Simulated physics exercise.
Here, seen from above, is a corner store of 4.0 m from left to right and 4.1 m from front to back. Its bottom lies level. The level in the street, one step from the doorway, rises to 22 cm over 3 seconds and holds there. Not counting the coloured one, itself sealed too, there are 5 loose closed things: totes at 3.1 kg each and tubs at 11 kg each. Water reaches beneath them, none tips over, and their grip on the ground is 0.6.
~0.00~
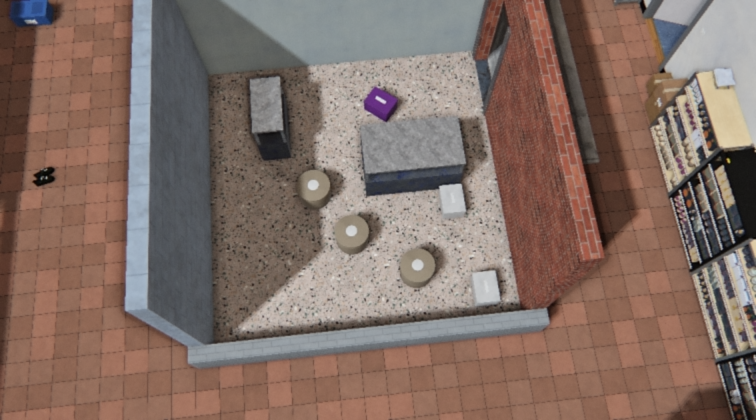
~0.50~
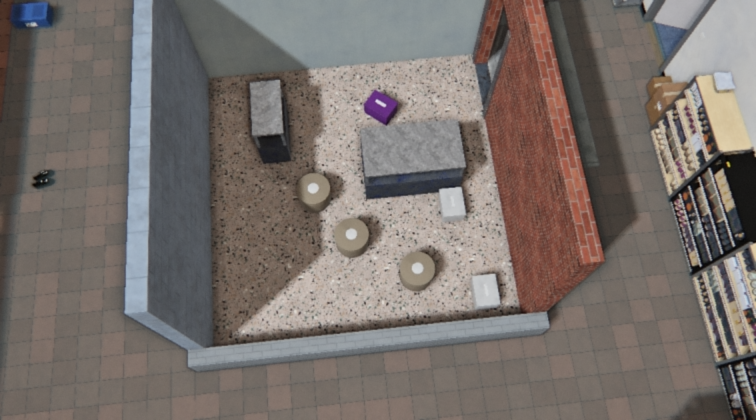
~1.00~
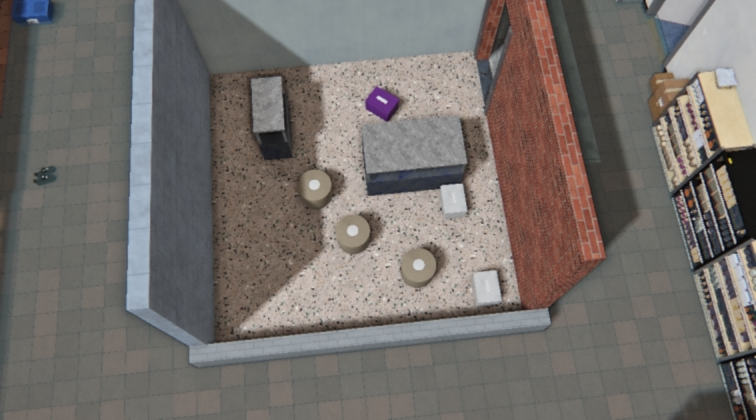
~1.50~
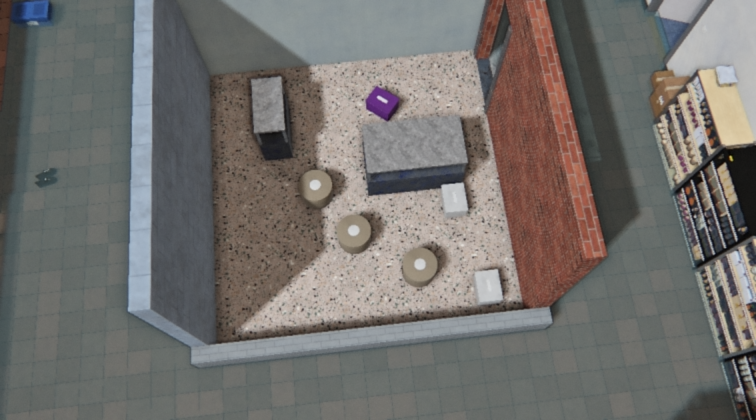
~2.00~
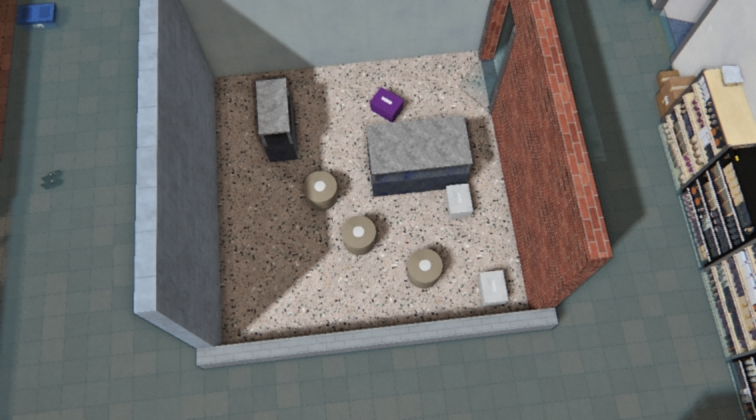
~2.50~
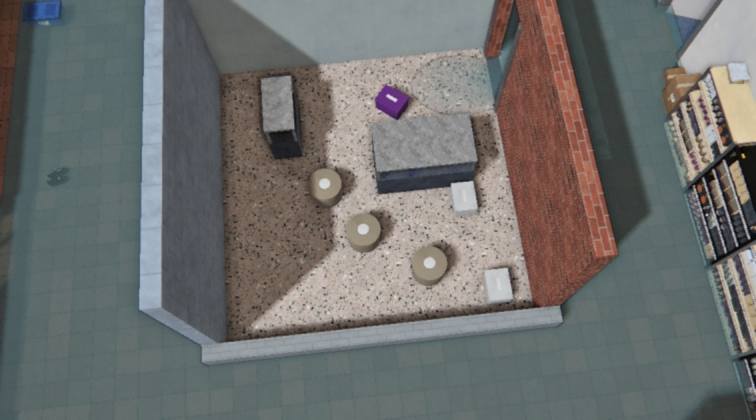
A roofless corner store with a speckled floor, pale grey walls and a red brick wall at right is seen from high above. Inside, a purple tote sits near the back behind two grey counters, with three tan tubs and two whitish totes toward the front. Murky green water spreads over the reddish street tiles, then seeps into the back right corner, while the containers stay put and the view drifts slightly left.
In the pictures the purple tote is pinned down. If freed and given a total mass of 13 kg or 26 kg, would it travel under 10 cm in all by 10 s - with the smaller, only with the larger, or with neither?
Only with the larger.
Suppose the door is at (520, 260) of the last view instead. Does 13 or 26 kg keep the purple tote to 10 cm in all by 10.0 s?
In that case the lower weight is enough.
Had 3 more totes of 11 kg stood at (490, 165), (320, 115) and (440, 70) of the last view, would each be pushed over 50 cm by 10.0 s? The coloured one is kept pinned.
First: Inside the limit; second: Beyond the limit; third: Beyond the limit.
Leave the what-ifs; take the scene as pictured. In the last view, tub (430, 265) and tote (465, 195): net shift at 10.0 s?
In turn: 0 cm, 0 cm.
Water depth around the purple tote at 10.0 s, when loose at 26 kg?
12 cm, roughly.
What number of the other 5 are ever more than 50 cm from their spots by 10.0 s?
I make it 0.
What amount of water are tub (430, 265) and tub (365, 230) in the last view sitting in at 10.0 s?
Close to 3 and 2 centimetres.
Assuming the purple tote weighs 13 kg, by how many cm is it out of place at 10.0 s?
150 cm.
After 3.5 s the purple tote would be 0 cm from its start with 13 kg and 0 cm from its start with 26 kg; 5 cm of water round it then.
After 4.5 s the purple tote would be 18 cm from its start with 13 kg and 0 cm from its start with 26 kg; 6 cm of water round it then.
After 7.0 s the purple tote would be 76 cm from its start with 13 kg and 0 cm from its start with 26 kg; 9 cm of water round it then.
After 10.0 s the purple tote would be 162 cm from its start with 13 kg and 0 cm from its start with 26 kg; 12 cm of water round it then.
